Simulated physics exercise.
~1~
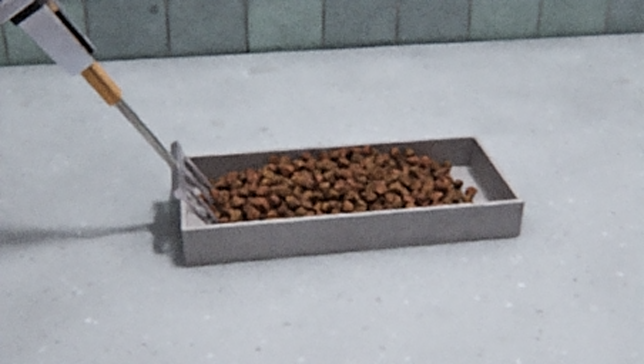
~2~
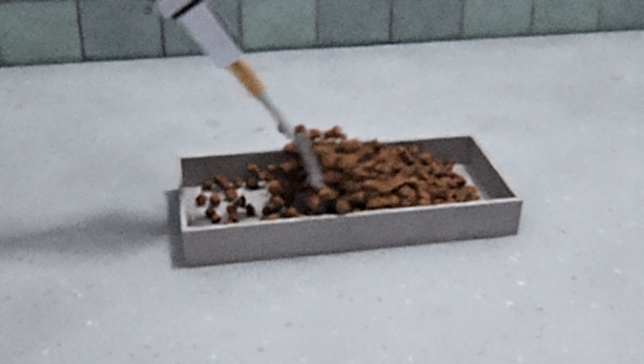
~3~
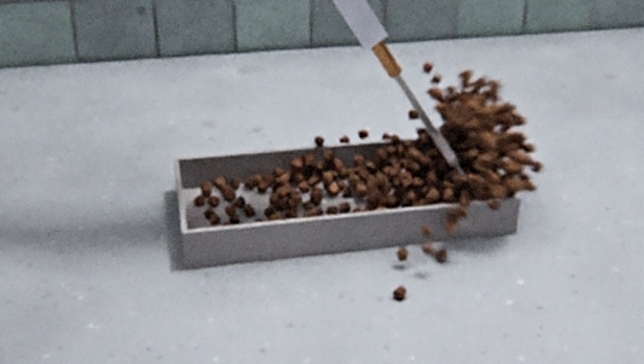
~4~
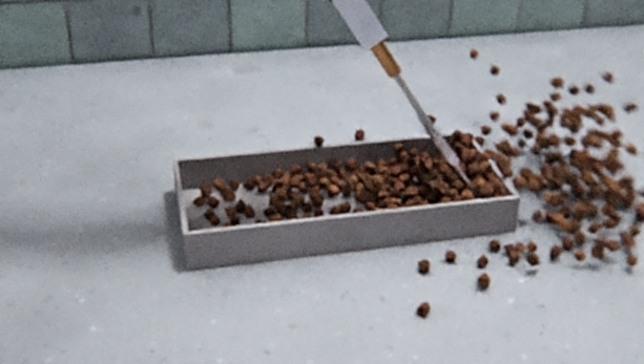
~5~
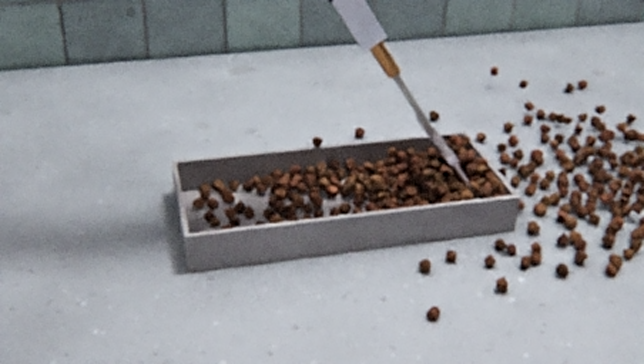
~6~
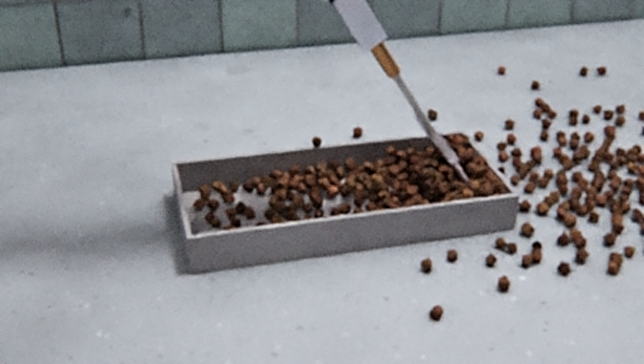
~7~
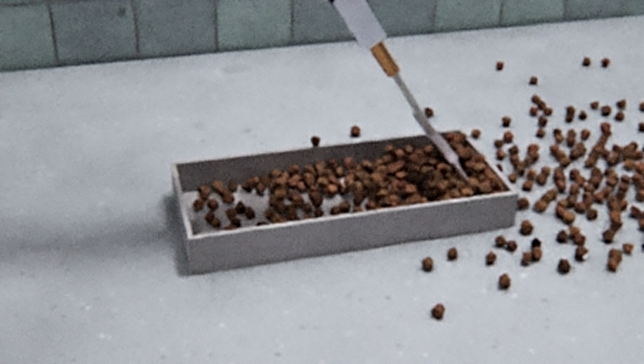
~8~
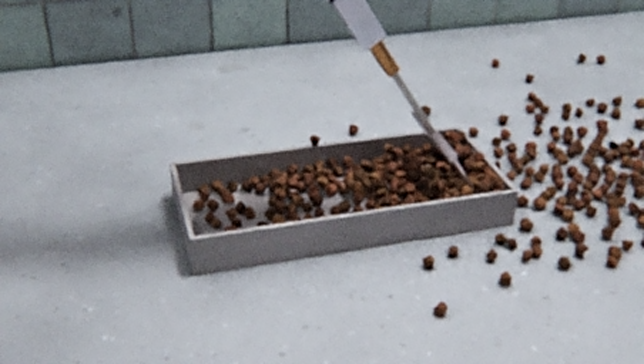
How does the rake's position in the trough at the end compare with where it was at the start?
The rake starts at the left end of the trough and finishes near the right end, resting among the pellets still inside.
